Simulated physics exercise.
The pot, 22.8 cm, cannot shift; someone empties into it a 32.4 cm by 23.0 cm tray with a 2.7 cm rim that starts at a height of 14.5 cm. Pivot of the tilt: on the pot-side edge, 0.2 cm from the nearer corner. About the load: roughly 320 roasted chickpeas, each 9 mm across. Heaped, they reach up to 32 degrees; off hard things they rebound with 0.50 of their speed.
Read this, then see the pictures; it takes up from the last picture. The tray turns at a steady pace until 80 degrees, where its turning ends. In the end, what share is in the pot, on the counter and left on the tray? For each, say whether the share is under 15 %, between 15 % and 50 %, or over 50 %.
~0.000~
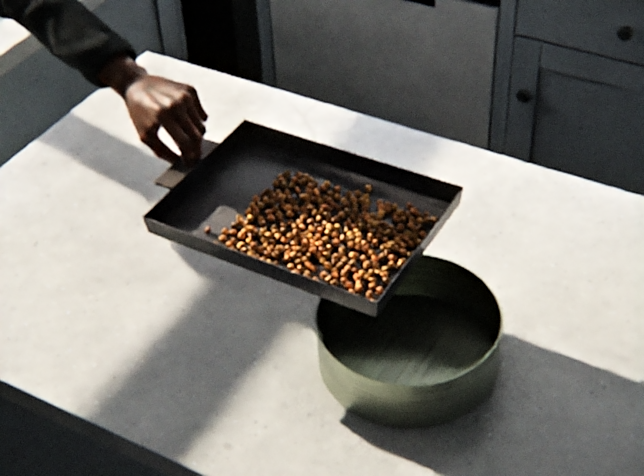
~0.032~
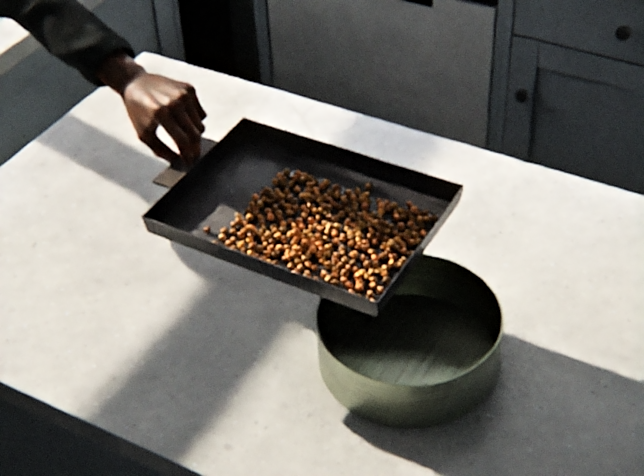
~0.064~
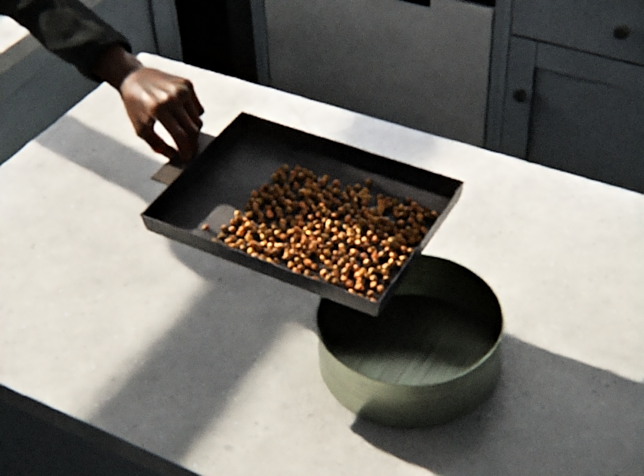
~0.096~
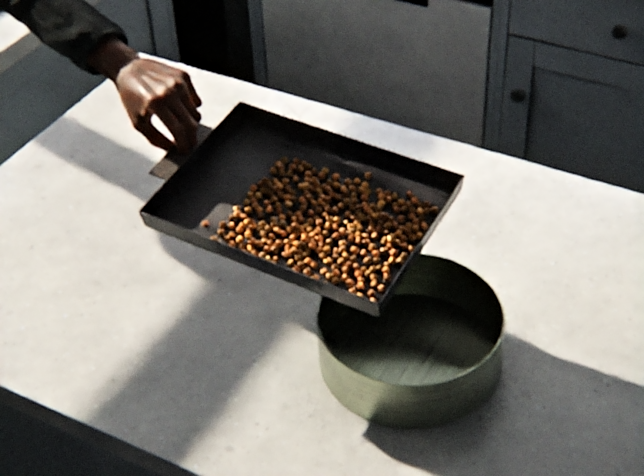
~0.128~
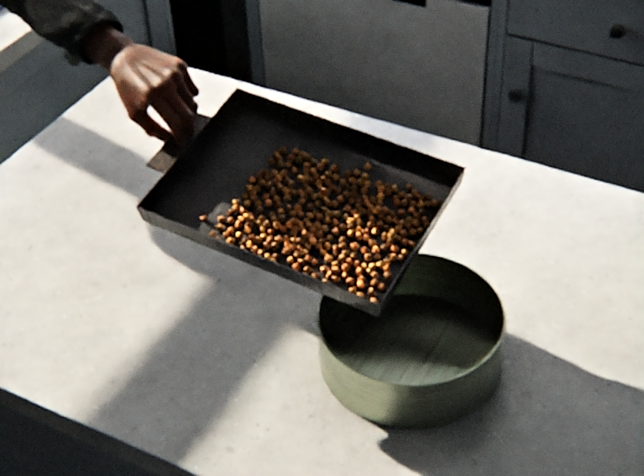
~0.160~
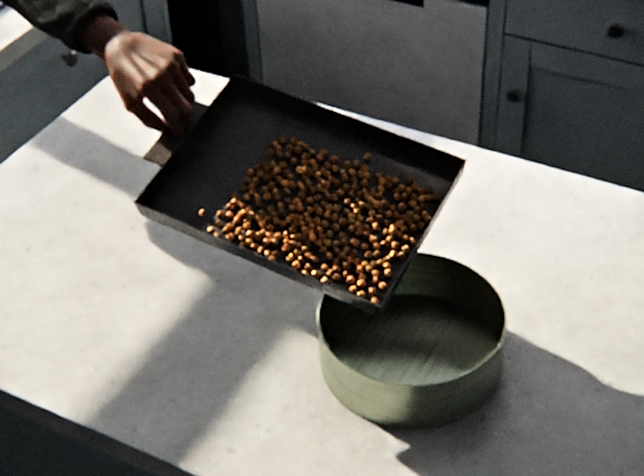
In order: Pot: Little. Counter: More than half. Left on the tray: A moderate amount.
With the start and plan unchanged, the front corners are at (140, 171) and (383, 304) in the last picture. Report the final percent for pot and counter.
Pot 25 % / counter 55 %.
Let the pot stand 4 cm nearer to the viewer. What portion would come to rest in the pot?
30 per cent.
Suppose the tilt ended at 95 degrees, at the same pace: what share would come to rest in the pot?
Estimate: Roughly 0 percent.
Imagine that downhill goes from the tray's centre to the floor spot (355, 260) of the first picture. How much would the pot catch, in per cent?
My best guess is some 30 per cent.
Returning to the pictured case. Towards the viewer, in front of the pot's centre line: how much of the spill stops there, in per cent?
Estimate: Close to 100 per cent of the pieces.
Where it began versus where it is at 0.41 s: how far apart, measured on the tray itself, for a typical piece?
It has moved some 3 cm from its start.
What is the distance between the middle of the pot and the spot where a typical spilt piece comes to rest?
Distance: Around 20 cm.
Then, at 0.41 s, tilt 47 degrees; the tray holds 100 %, the pot 0 %.
After 0.57 s, tilt 69 degrees; the tray holds 100 %, the pot 0 %.
After 0.86 s, tilt 80 degrees; the tray holds 75 %, the pot 0 %.
At rest (2.6 s), pot 0 %, counter 60 %, tray 40 %.
